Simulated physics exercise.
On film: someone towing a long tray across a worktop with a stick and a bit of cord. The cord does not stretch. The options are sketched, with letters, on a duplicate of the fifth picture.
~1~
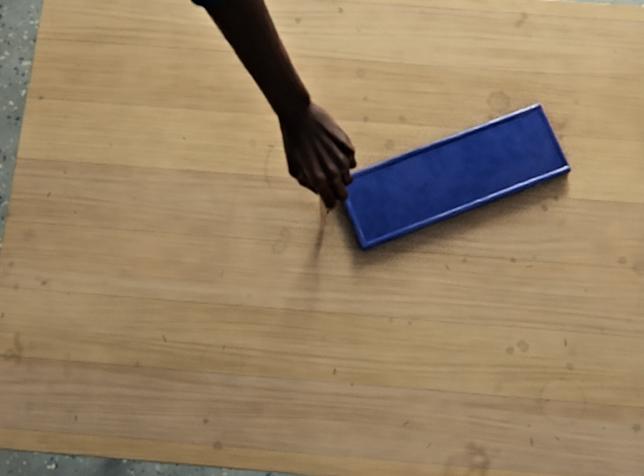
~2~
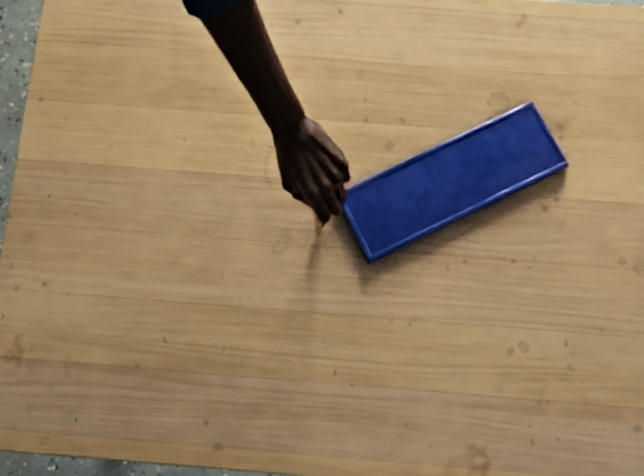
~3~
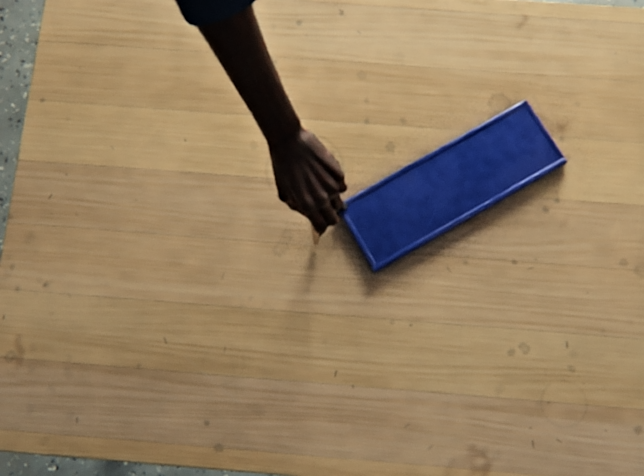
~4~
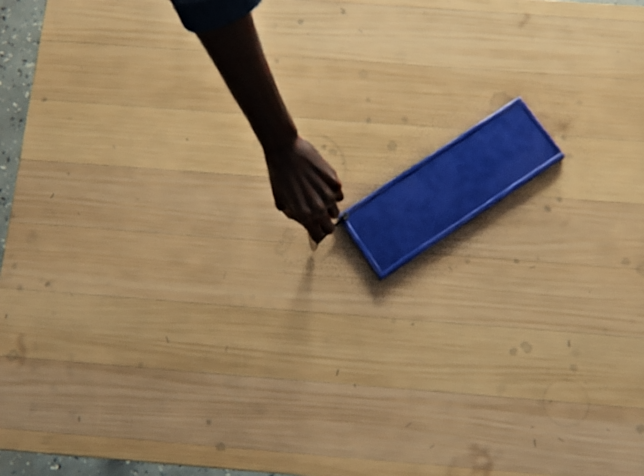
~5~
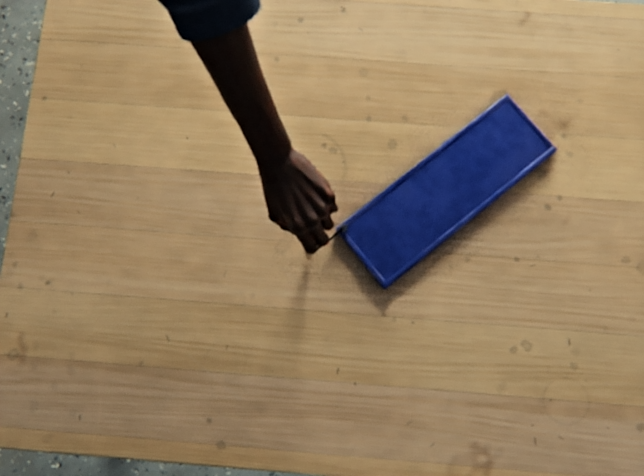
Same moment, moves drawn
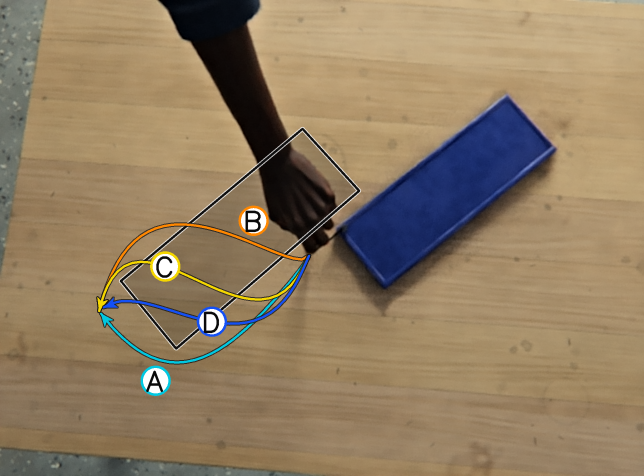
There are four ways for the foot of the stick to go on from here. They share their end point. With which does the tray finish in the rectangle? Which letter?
Path B puts it in the outline.
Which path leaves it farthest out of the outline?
A.
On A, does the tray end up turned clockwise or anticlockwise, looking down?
It turns clockwise.
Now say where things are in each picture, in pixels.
Blue tray (454, 175), in the first picture.
Blue tray (453, 180), in the second picture.
Blue tray (453, 184), in the third picture.
Blue tray (452, 186), in the fourth picture.
Blue tray (448, 189), in the fifth picture.
On the copy, A from (309, 256) via (211, 353) to (101, 314); B from (309, 256) via (181, 224) to (99, 311); C from (309, 256) via (196, 279) to (99, 311); D from (309, 256) via (220, 323) to (104, 307); the outline at (241, 235).
On B. First, foot of the stick (223, 232), middle of the tray (377, 206).
Then, foot of the stick (137, 240), middle of the tray (291, 215).
Finally, foot of the stick (100, 311), middle of the tray (242, 238); it lies in the outline.
By contrast, A leaves its middle at (257, 289); C leaves its middle at (249, 255); D leaves its middle at (256, 272).
